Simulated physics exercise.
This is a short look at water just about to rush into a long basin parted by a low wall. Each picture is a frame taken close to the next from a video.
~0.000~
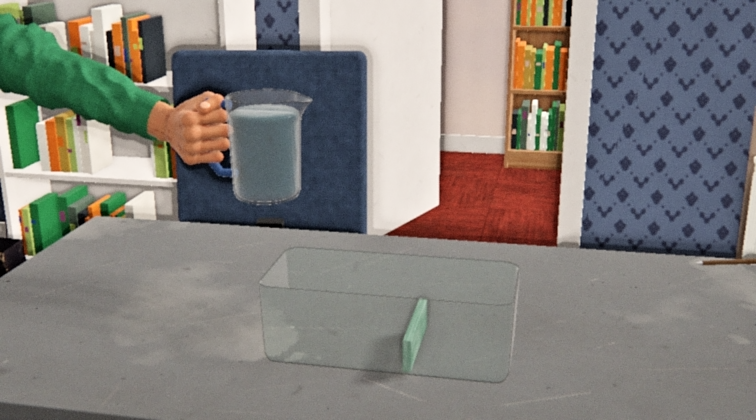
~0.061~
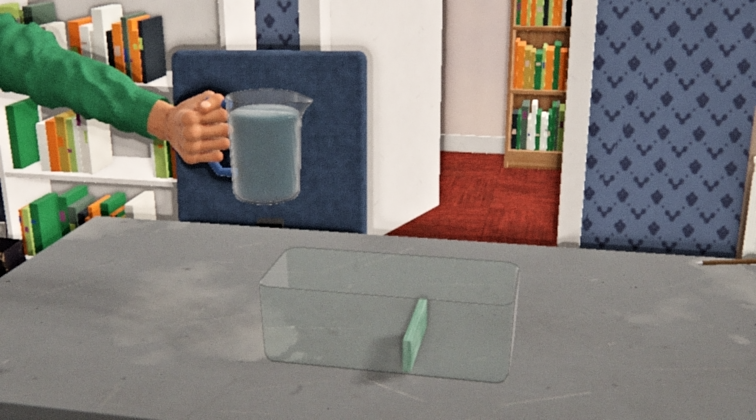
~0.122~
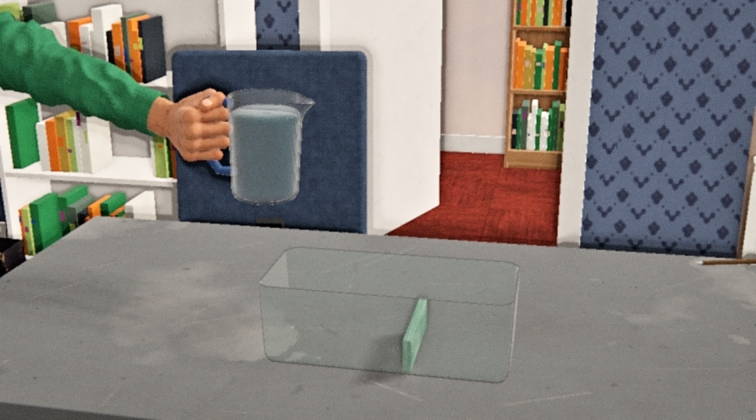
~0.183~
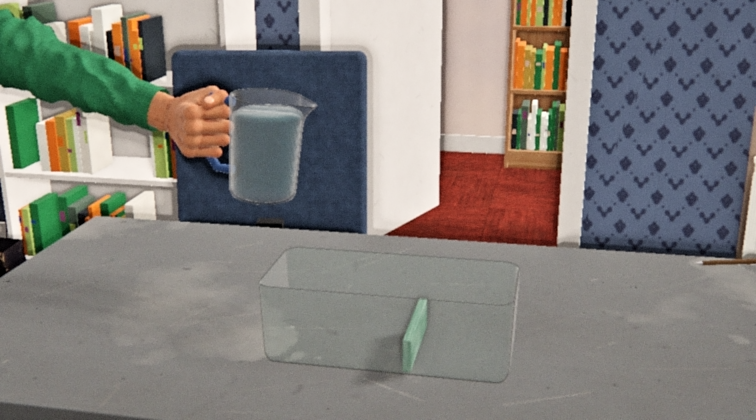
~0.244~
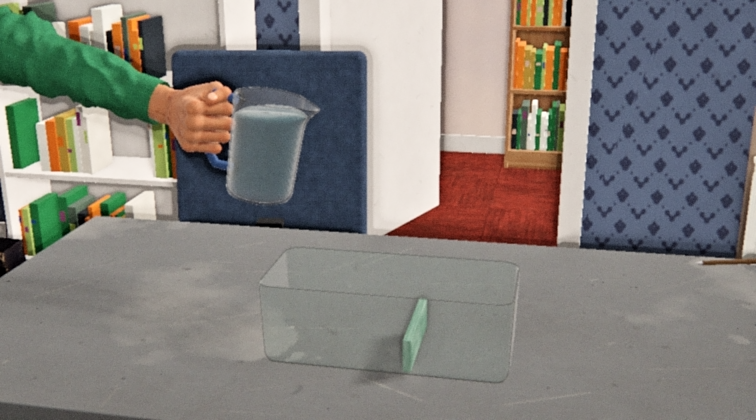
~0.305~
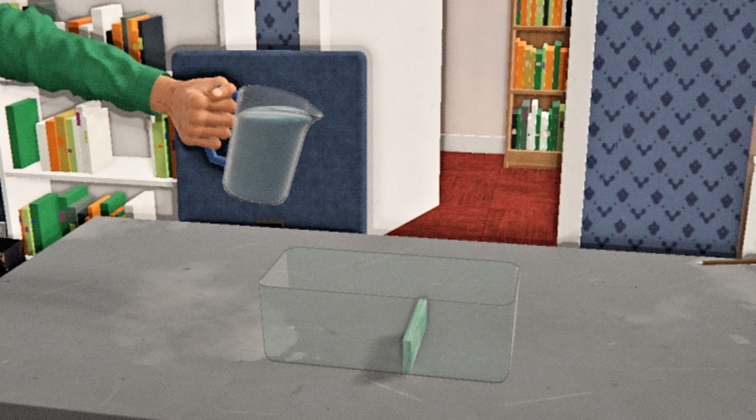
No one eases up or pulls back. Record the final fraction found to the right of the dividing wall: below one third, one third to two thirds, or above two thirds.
Most likely below one third will rest right of the wall.
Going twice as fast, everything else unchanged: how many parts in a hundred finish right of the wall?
It comes to near 10 per cent.
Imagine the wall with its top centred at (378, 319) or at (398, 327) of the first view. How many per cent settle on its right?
Result: 50 % first, 15 % second.
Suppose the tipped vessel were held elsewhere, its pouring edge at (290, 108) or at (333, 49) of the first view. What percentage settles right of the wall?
It comes to about 5 %, followed by about 40 %.
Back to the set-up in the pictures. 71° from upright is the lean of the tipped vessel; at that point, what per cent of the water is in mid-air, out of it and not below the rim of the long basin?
Near 15 in a hundred.
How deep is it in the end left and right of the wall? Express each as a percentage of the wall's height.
Left 50 %, right 0 %.
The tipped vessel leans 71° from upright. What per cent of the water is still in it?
Roughly 80 %.
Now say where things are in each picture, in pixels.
The first picture shows tilt 0°; pouring edge (312, 100); surface from (232, 109) to (300, 113); the long basin's rim runs from (273, 266) to (517, 285); the wall's top is at (415, 320).
The second picture shows tilt 1°; pouring edge (312, 100); surface from (233, 109) to (300, 113).
The third picture shows tilt 3°; pouring edge (314, 102); surface from (234, 109) to (301, 113).
The fourth picture shows tilt 6°; pouring edge (316, 105); surface from (236, 110) to (303, 114).
The fifth picture shows tilt 10°; pouring edge (319, 110); surface from (238, 111) to (307, 115).
The sixth picture shows tilt 16°; pouring edge (323, 115); surface from (240, 114) to (313, 116).
After 0.74 s the tilt is 71° and 80 per cent is still to pour, 4 is left of the wall and 0 right of it.
After 1.06 s the tilt is 105° and 26 per cent is still to pour, 48 is left of the wall and 1 right of it.
After 1.39 s the tilt is 111° and 1 per cent is still to pour, 88 is left of the wall and 5 right of it.
After 1.75 s the tilt is 111° and 0 per cent is still to pour, 90 is left of the wall and 6 right of it.
In the end 90 per cent lies left of the wall, 6 right of it and 4 outside.
